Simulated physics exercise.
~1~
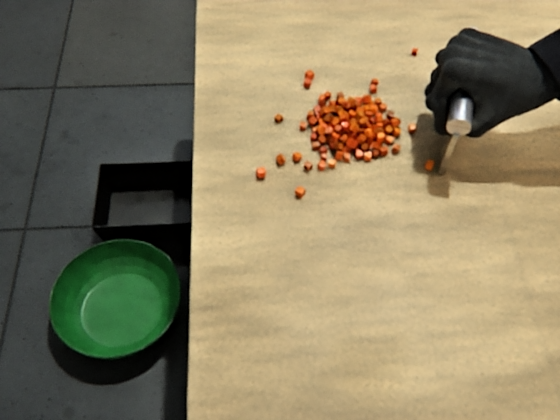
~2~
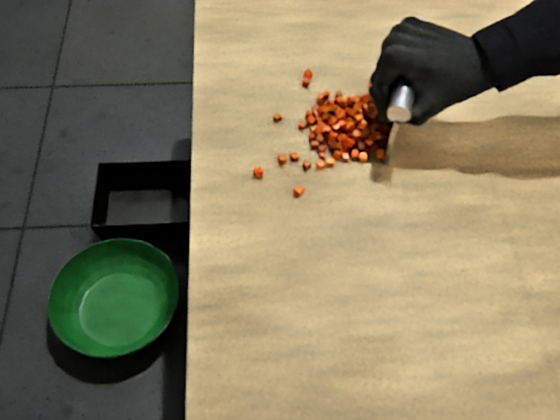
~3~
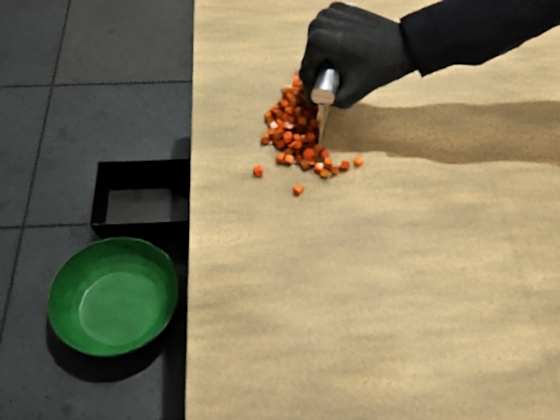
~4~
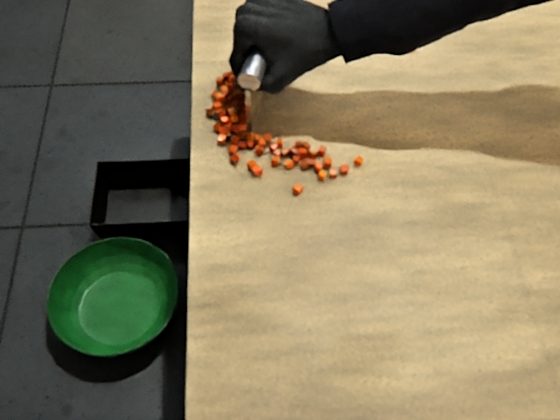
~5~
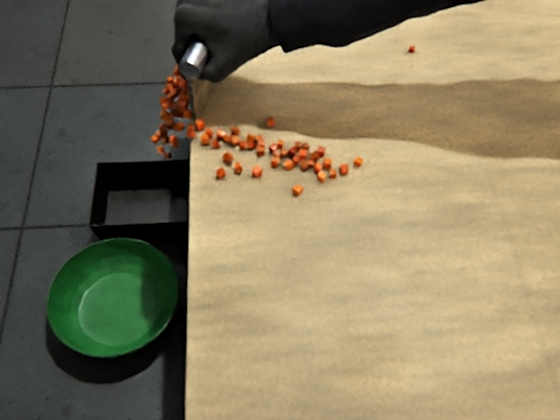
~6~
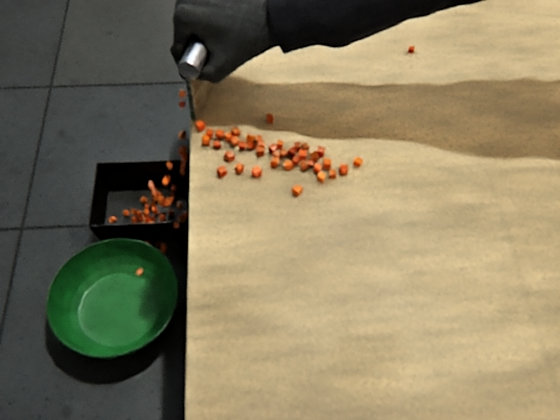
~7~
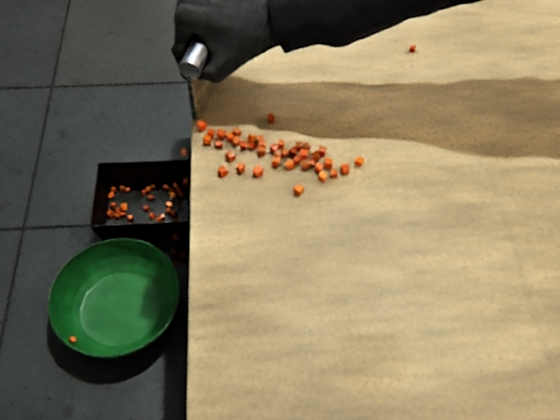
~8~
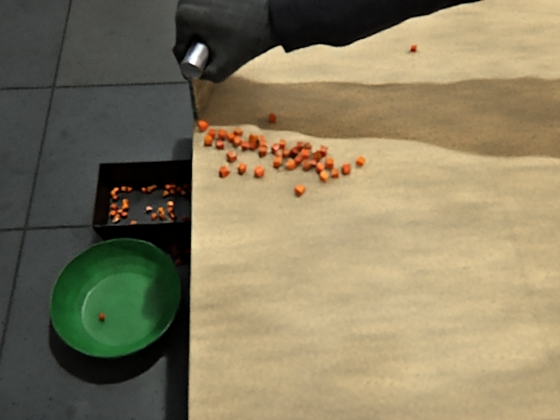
The clip shows a black-gloved hand sweeping a scraper leftward through small orange cubes on a paper-covered surface, then stopping at the edge as some fall. Many land in the black tin beside a green bowl, where a stray piece rolls, while plenty remain on top.
